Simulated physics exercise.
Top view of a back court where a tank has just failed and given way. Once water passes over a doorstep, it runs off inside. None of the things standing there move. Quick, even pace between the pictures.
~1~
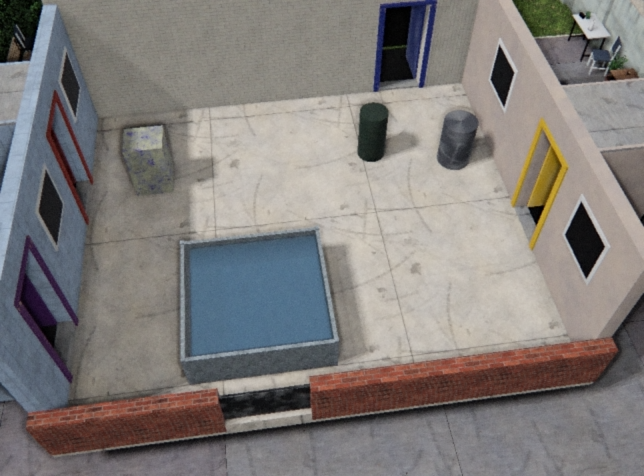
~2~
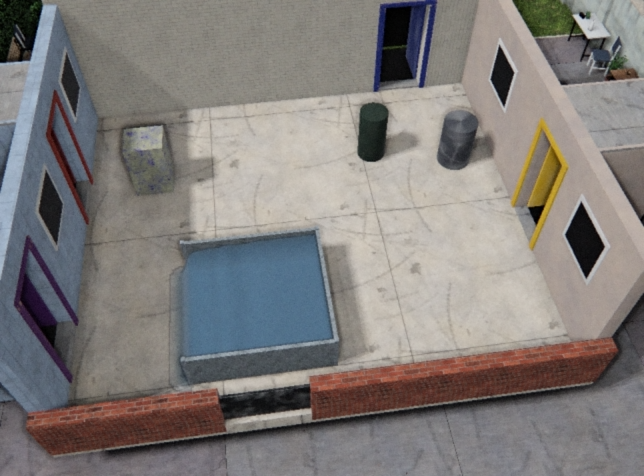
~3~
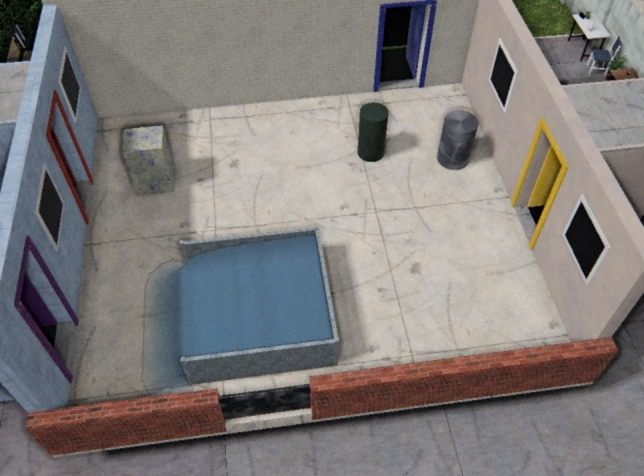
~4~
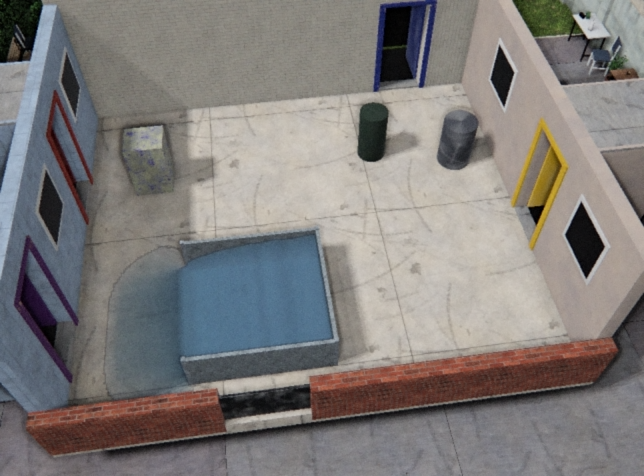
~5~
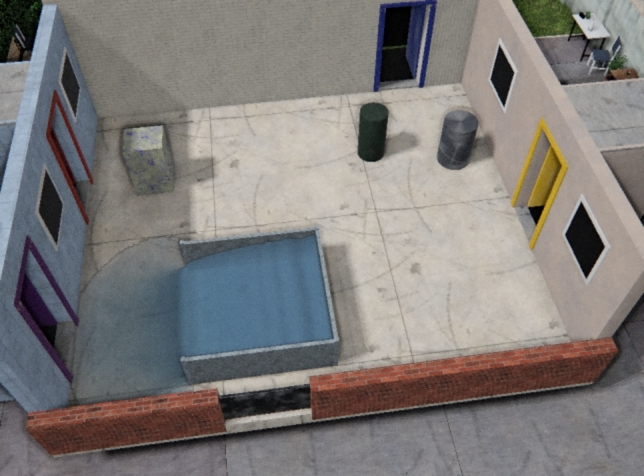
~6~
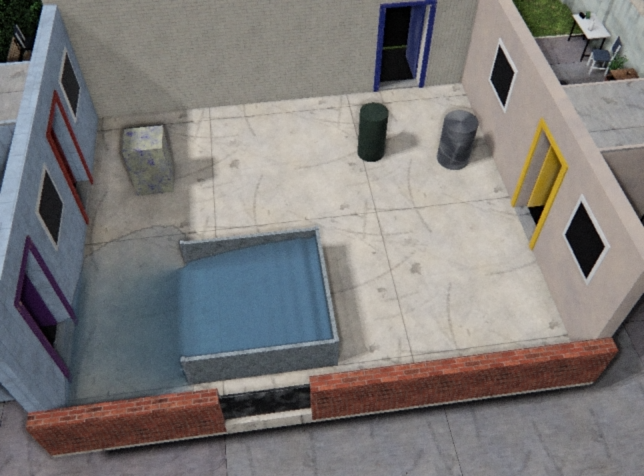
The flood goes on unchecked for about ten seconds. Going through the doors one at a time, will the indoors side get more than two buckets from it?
Yellow door: Two buckets at most; blue door: Two buckets at most; purple door: More than two buckets; red door: Two buckets at most.
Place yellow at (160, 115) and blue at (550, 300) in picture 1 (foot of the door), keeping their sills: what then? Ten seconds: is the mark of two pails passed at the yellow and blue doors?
I'd say yellow overflows, while blue overflows.
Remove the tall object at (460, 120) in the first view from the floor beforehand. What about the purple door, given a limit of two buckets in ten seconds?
As it plays out, the purple door breaks the limit.
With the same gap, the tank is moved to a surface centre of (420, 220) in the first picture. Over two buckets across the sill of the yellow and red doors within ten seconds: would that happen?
The yellow door falls short, while the red door overshoots the limit.
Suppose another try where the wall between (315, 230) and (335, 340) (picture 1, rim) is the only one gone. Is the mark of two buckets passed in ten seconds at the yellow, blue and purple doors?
The yellow door tops the limit, the blue door tops the limit and the purple door falls short.
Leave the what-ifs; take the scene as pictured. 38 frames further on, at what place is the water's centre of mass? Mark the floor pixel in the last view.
The water's centre sits above (225, 250).
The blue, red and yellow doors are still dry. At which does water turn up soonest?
Go with the door marked red.
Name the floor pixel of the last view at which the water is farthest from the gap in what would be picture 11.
Somewhere near (91, 195).
A moment on, water covers 15 % of the floor; the yellow door not reached, the blue door not reached, the purple door far over two buckets in, the red door wet at the sill, nothing in.
Next, water covers 20 % of the floor; the yellow door not reached, the blue door not reached, the purple door far over two buckets in, the red door wet at the sill, nothing in.
Then, water covers 35 % of the floor; the yellow door not reached, the blue door not reached, the purple door far over two buckets in, the red door wet at the sill, nothing in.
Later, water covers 70 % of the floor; the yellow door wet at the sill, nothing in, the blue door not reached, the purple door far over two buckets in, the red door wet at the sill, nothing in.
In the end, water covers 100 % of the floor; the yellow door wet at the sill, nothing in, the blue door wet at the sill, nothing in, the purple door far over two buckets in, the red door wet at the sill, nothing in.
